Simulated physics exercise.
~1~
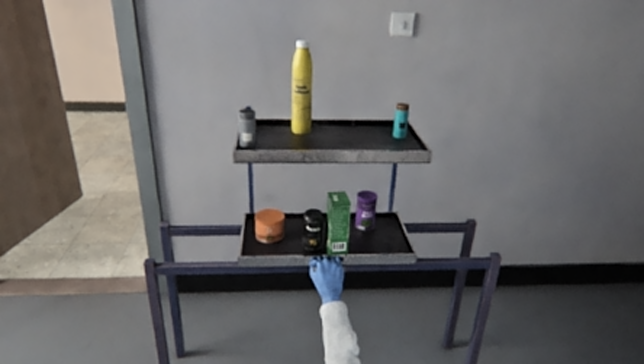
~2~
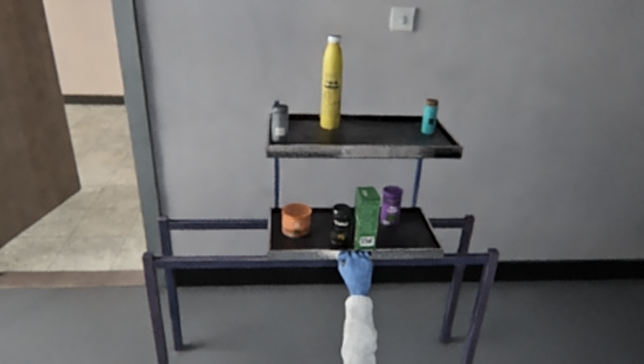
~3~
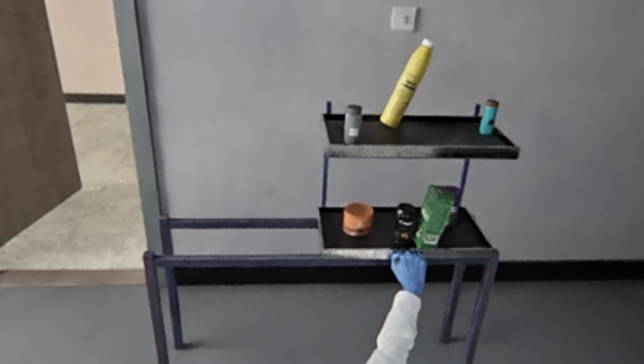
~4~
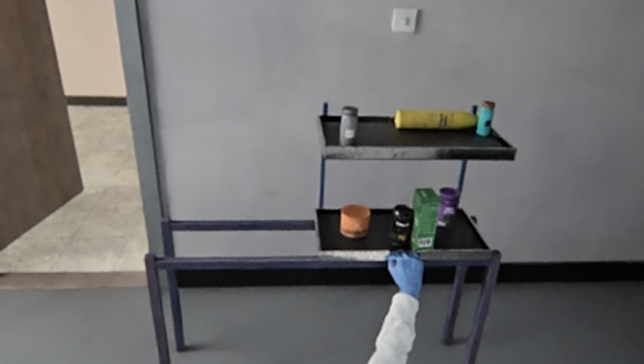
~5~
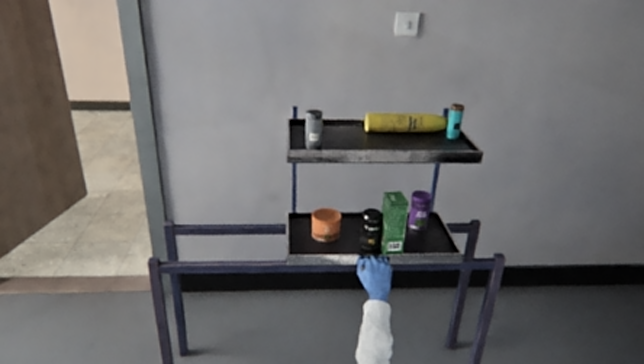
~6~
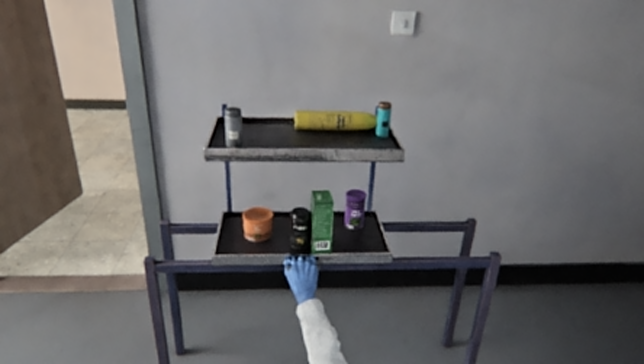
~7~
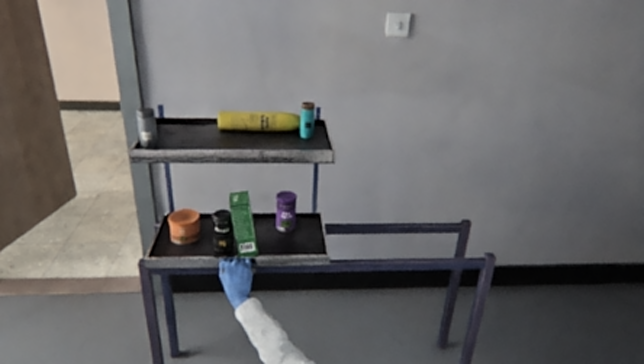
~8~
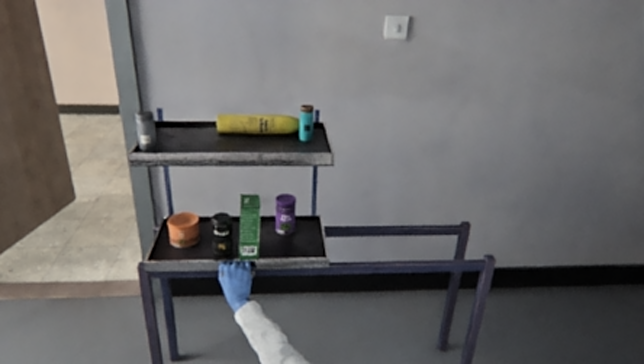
A tall yellow bottle stands between a grey shaker and a turquoise one on the upper shelf of a two-level black tray, seen from the front against a grey wall beside an open doorway. Below sit an orange tub, a black can, a green carton and a purple tin. A blue-gloved hand at the front edge moves the tray right along its rails, and the bottle leans, then topples onto its side as the carton tilts and settles back. The hand then takes the tray left to the other end, where the carton tips briefly. Everything except the bottle ends upright.
